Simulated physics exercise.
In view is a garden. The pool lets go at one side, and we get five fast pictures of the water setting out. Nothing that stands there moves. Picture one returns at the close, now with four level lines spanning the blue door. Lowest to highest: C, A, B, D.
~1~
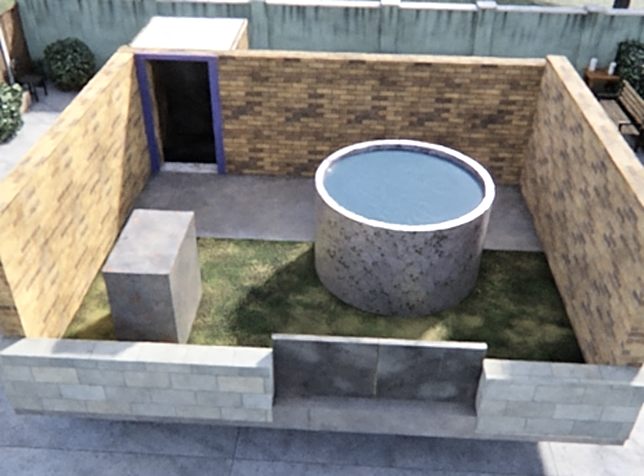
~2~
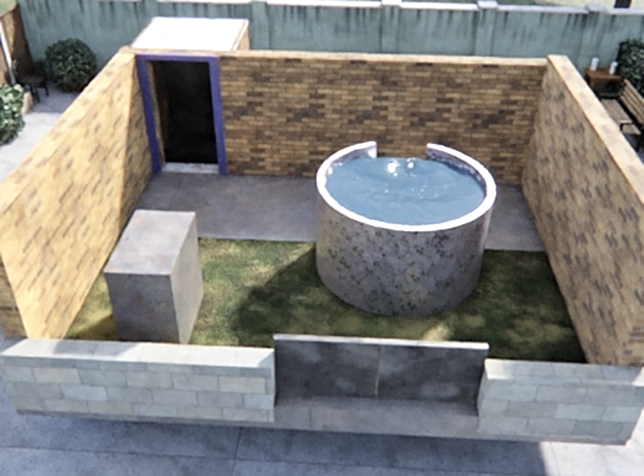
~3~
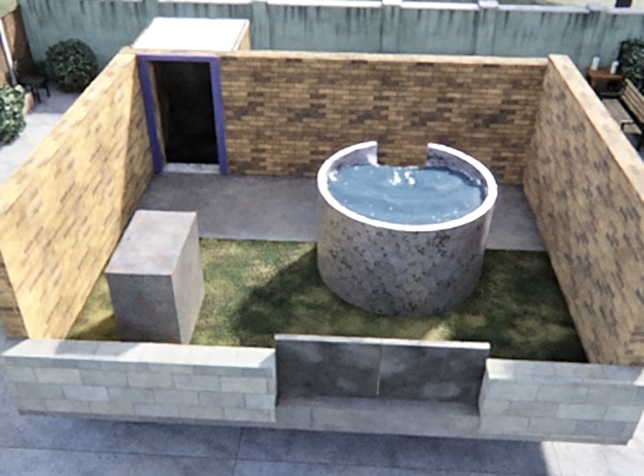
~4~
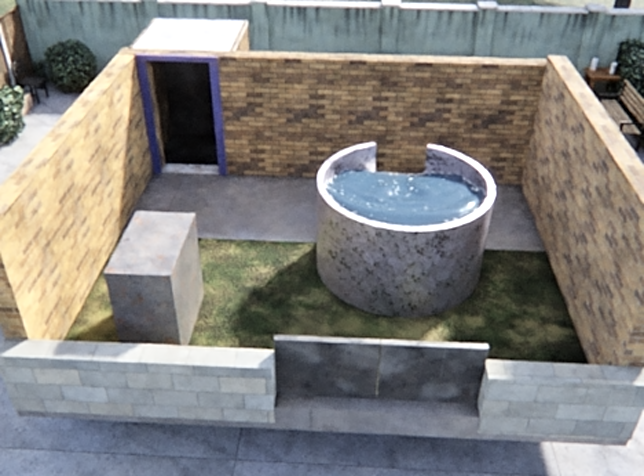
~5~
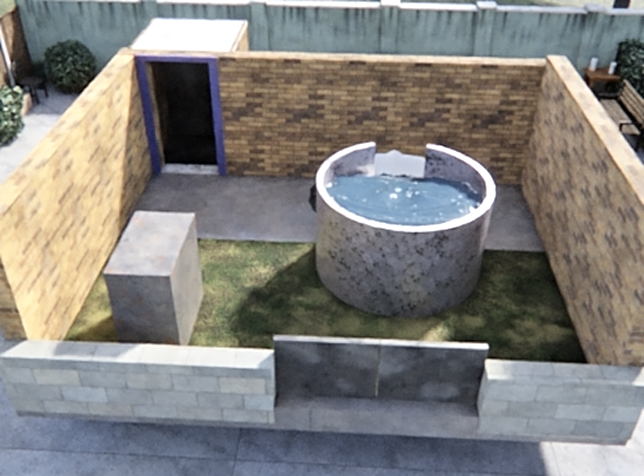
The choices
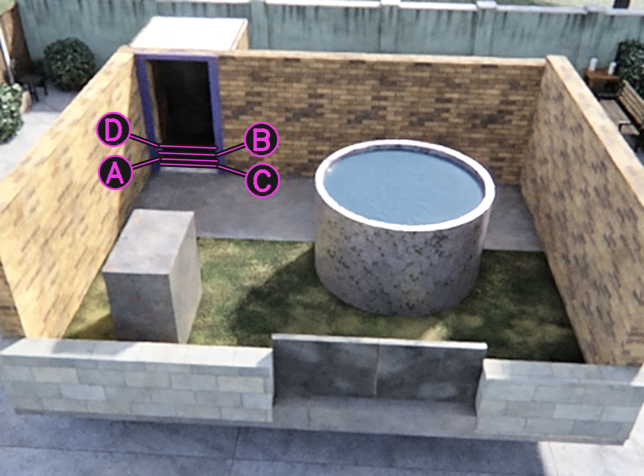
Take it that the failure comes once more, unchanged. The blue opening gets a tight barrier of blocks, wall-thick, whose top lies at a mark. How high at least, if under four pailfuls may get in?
Line A just does it.
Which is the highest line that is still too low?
The answer is C.
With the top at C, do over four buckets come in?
Yes, that goes wrong.
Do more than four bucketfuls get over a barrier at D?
No, that is safe.
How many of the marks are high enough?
Three.
In magenta, A at (188, 159); B at (187, 153); C at (189, 164); D at (186, 146); from the bottom up C, A, B, D.
With A, a bucket or two gets in.
With B, a splash gets over, under a bucket.
With C, about 8 bucketfuls get in.
With D, nothing gets over.
